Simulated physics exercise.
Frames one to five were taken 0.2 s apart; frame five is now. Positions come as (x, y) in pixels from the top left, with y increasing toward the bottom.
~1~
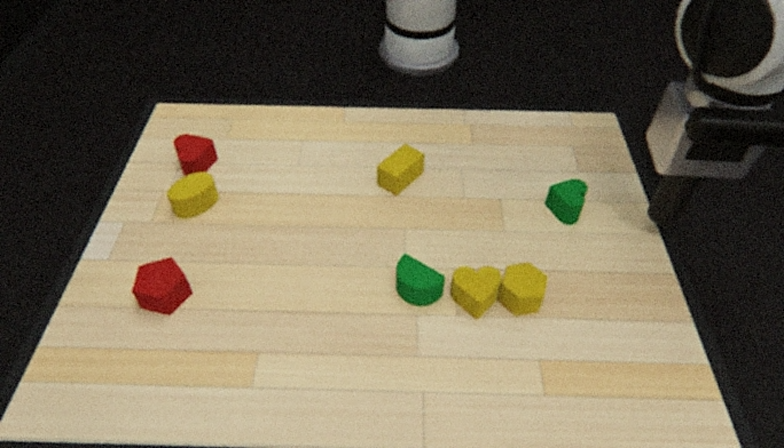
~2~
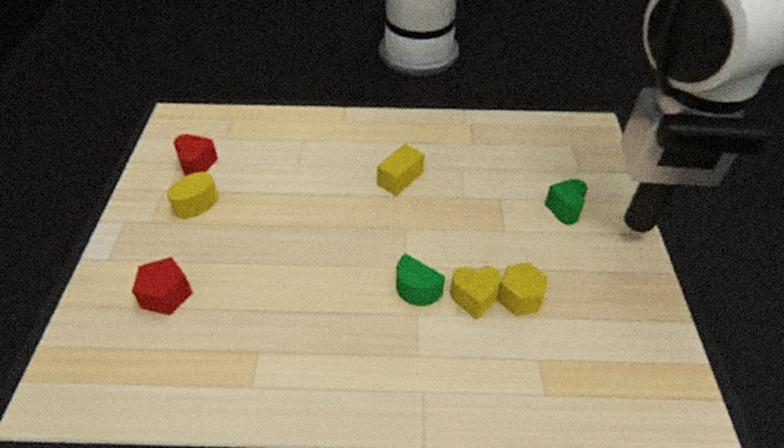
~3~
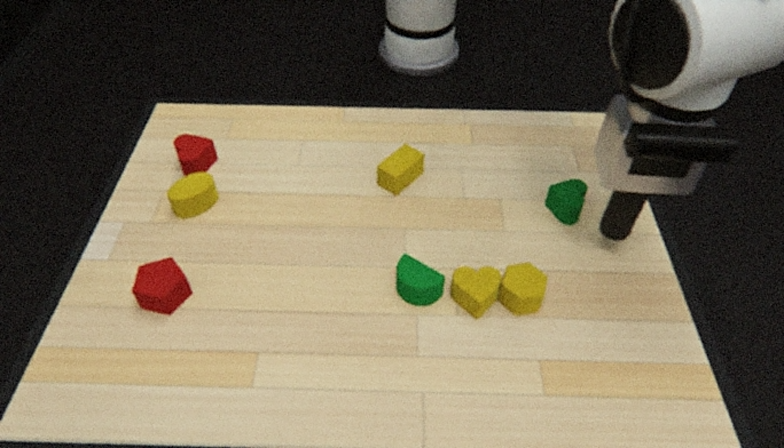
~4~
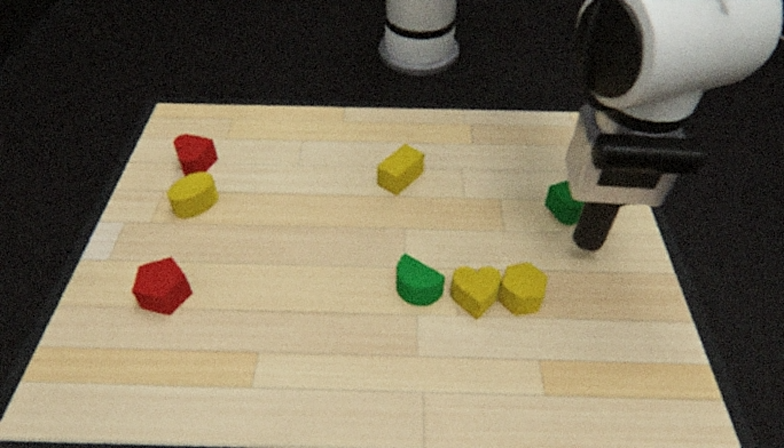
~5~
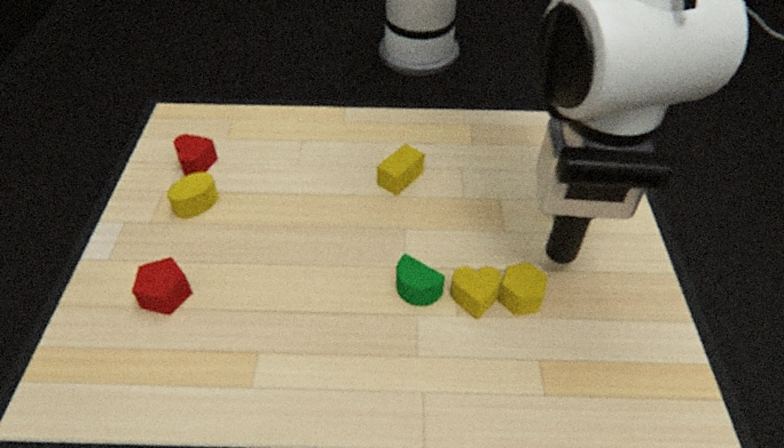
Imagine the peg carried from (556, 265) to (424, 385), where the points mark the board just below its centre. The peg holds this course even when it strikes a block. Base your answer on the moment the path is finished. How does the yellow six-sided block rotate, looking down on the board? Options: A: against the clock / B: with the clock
My answer is option A.
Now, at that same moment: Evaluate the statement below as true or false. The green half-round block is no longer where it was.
False.
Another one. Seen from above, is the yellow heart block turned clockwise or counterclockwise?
The turn is clockwise.
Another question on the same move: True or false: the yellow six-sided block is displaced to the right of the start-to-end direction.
False
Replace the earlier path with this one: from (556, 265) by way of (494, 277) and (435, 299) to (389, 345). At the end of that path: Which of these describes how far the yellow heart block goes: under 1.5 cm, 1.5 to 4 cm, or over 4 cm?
Ends over 4 cm away.
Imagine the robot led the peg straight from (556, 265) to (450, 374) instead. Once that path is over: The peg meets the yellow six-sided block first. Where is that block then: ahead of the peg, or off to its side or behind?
The yellow six-sided block is leading.
On the path given first. One third of the way, peg at (520, 290); yellow heart block at (458, 290), turned 55° clockwise; yellow six-sided block at (504, 311).
Two thirds of the way, peg at (475, 330); yellow heart block at (449, 294), turned 90° clockwise; yellow six-sided block at (471, 361), turned 45° anticlockwise.
At the end, peg at (425, 374); green half-round block unmoved; yellow heart block at (449, 294), turned 90° clockwise; yellow six-sided block at (461, 396), turned 85° anticlockwise.
